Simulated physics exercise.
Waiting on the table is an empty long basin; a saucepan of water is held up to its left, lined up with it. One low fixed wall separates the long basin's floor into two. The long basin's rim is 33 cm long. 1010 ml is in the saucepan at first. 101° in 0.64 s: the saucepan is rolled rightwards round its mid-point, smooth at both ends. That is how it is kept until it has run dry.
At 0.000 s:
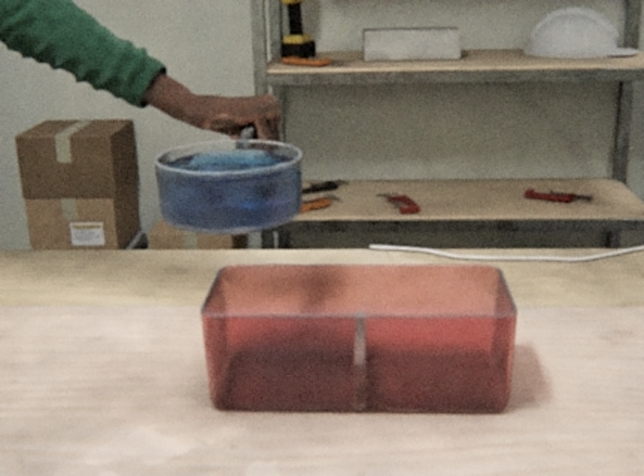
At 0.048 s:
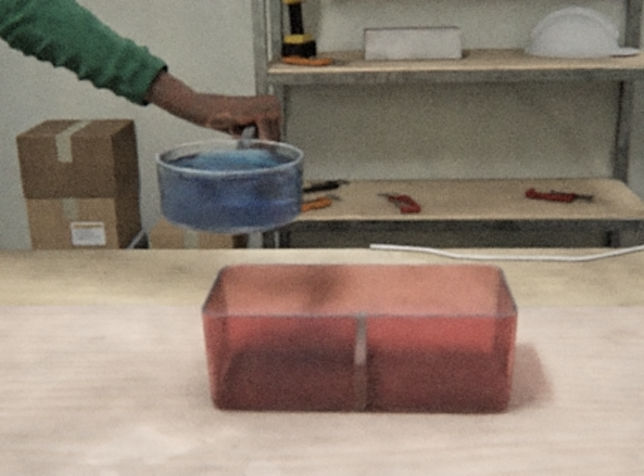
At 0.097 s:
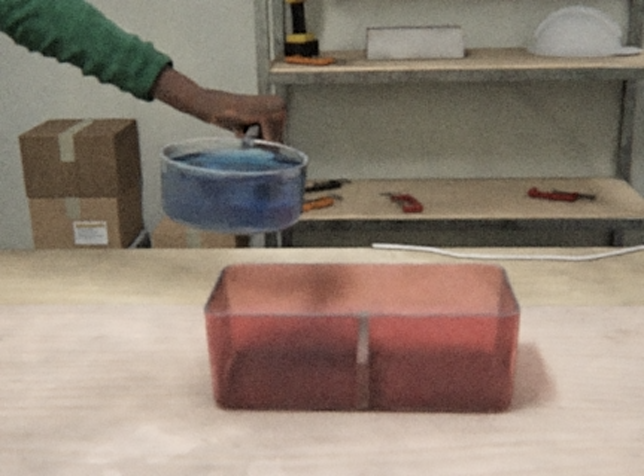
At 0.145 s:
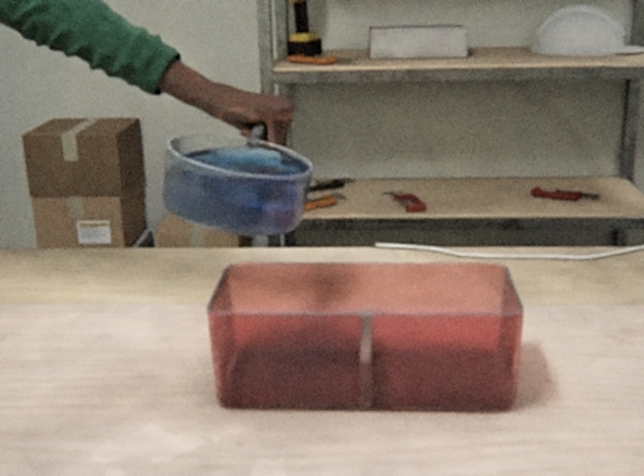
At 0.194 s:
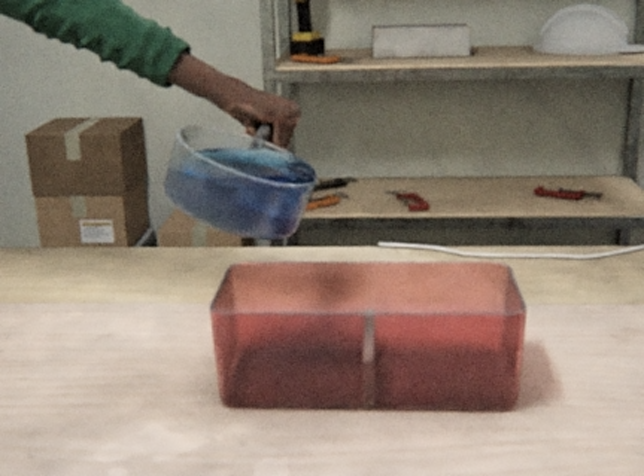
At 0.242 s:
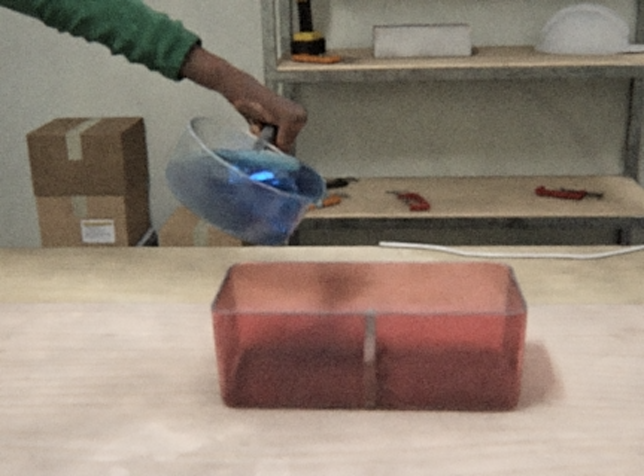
Blue saucepan of water tilting steadily rightwards in a green-sleeved person's hand, above and left of a red divided basin on a table.
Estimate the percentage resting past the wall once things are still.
I would say roughly 32 percent.
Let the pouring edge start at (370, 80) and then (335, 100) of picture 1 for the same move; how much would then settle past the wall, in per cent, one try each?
Try 1: 80 %; try 2: 75 %.
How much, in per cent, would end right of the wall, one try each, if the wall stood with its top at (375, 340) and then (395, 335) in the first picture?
First try about 15 %, second try about 10 %.
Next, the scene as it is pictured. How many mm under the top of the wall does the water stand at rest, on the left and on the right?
Close to 26 mm left and close to 38 mm right.
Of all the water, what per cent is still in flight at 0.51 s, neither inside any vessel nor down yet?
About 36 per cent.
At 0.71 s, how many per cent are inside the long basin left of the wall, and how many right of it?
Around 58 on the left and around 32 on the right.
By 0.51 s the tilt is 91° and 21 per cent is still to pour, 21 is left of the wall and 23 right of it.
By 0.71 s the tilt is 101° and 5 per cent is still to pour, 58 is left of the wall and 31 right of it.
By 0.92 s the tilt is 101° and 1 per cent is still to pour, 59 is left of the wall and 32 right of it.
By 1.14 s the tilt is 101° and 0 per cent is still to pour, 61 is left of the wall and 32 right of it.
At rest 61 per cent lies left of the wall, 32 right of it and 7 outside.
